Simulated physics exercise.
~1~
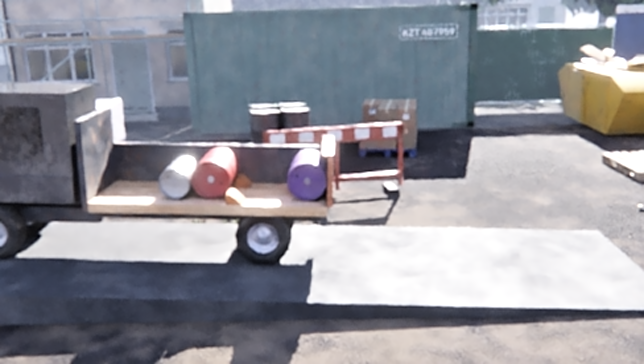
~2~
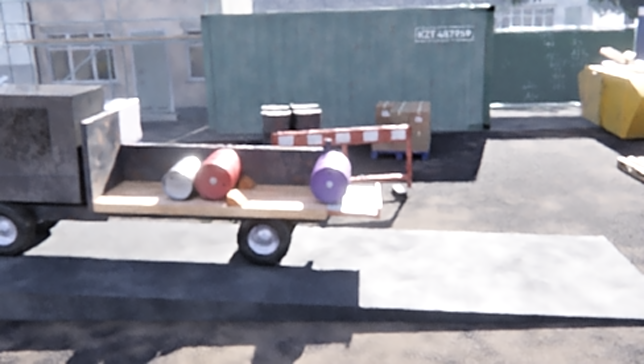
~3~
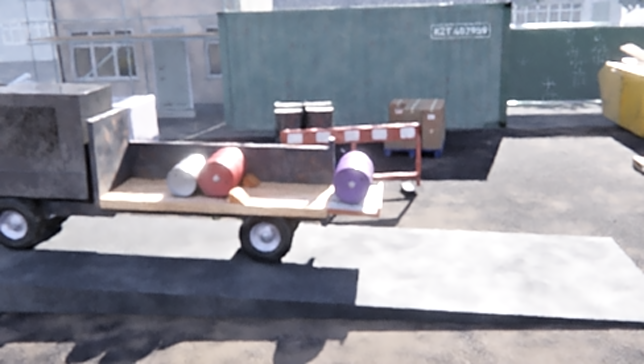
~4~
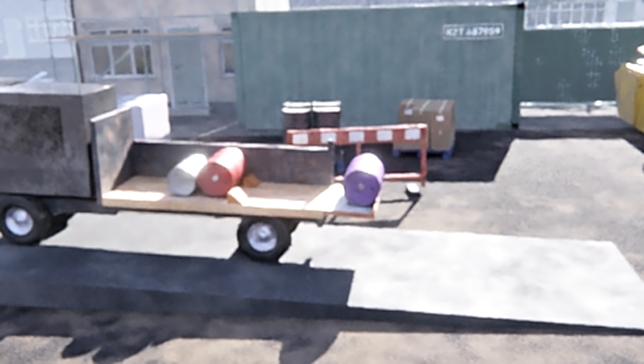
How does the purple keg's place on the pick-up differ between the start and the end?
At the start the purple keg lies on the bed just inside the closed tailgate. By the end it is farther right, resting out on the lowered tailgate.
